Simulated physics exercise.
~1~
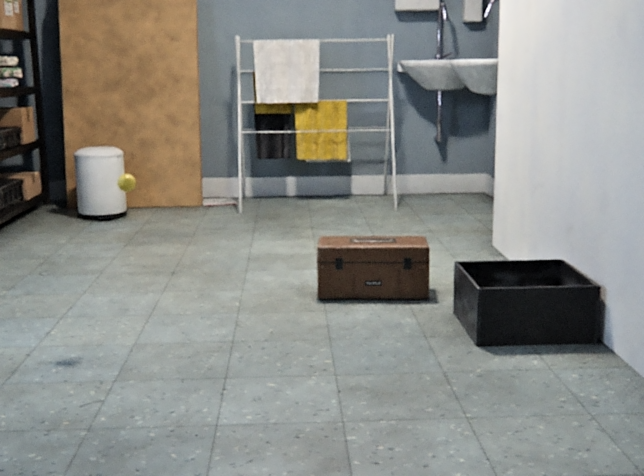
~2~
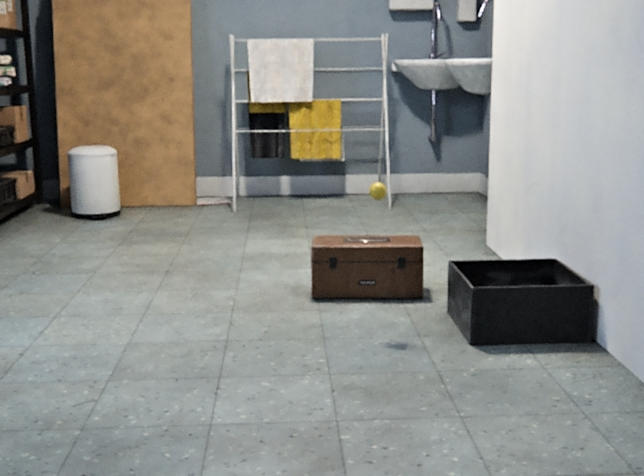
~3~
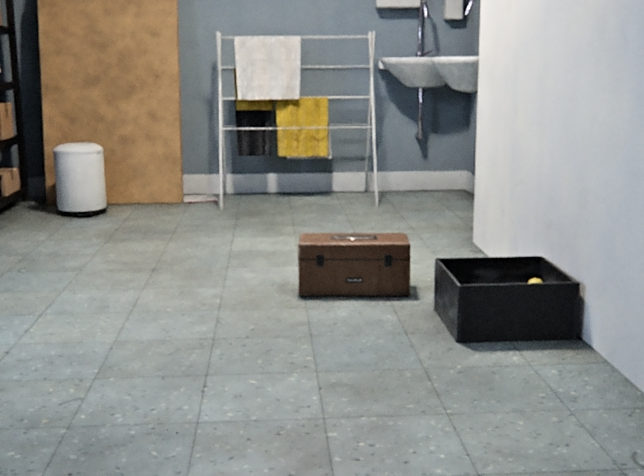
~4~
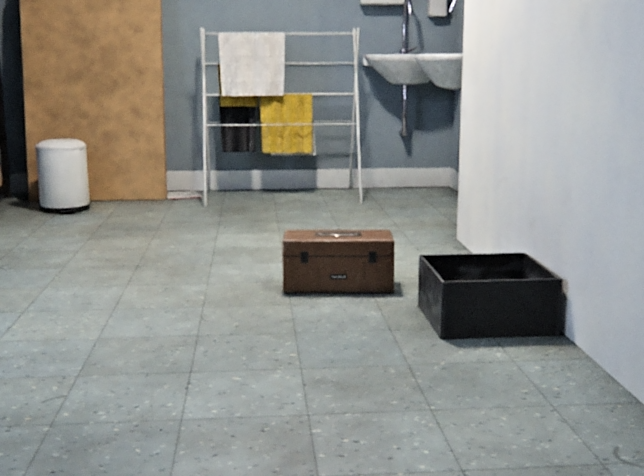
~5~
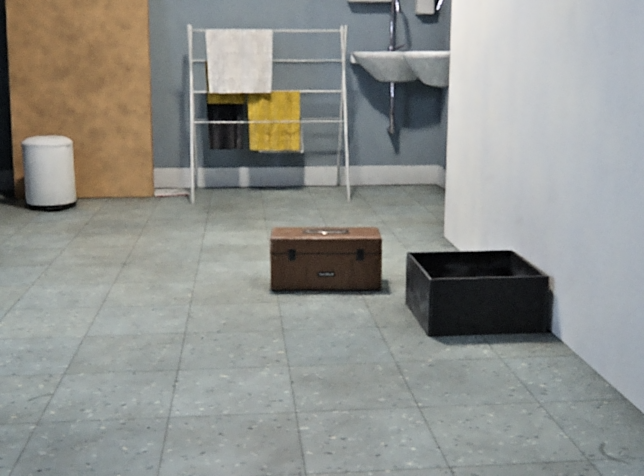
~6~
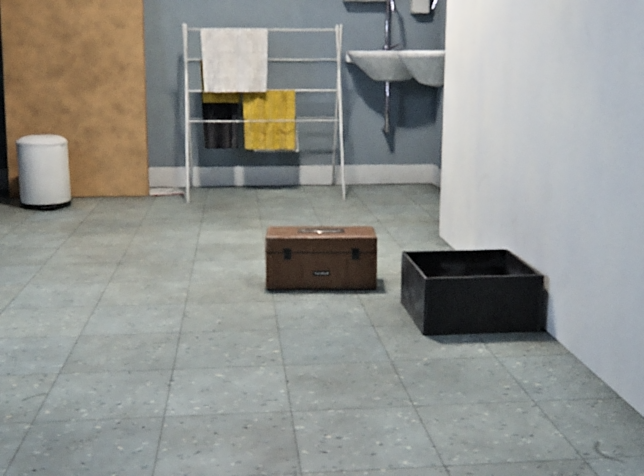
Tiled utility room with a brown toolbox standing still, a yellow lemon flying rightward and dropping inside an open black box.
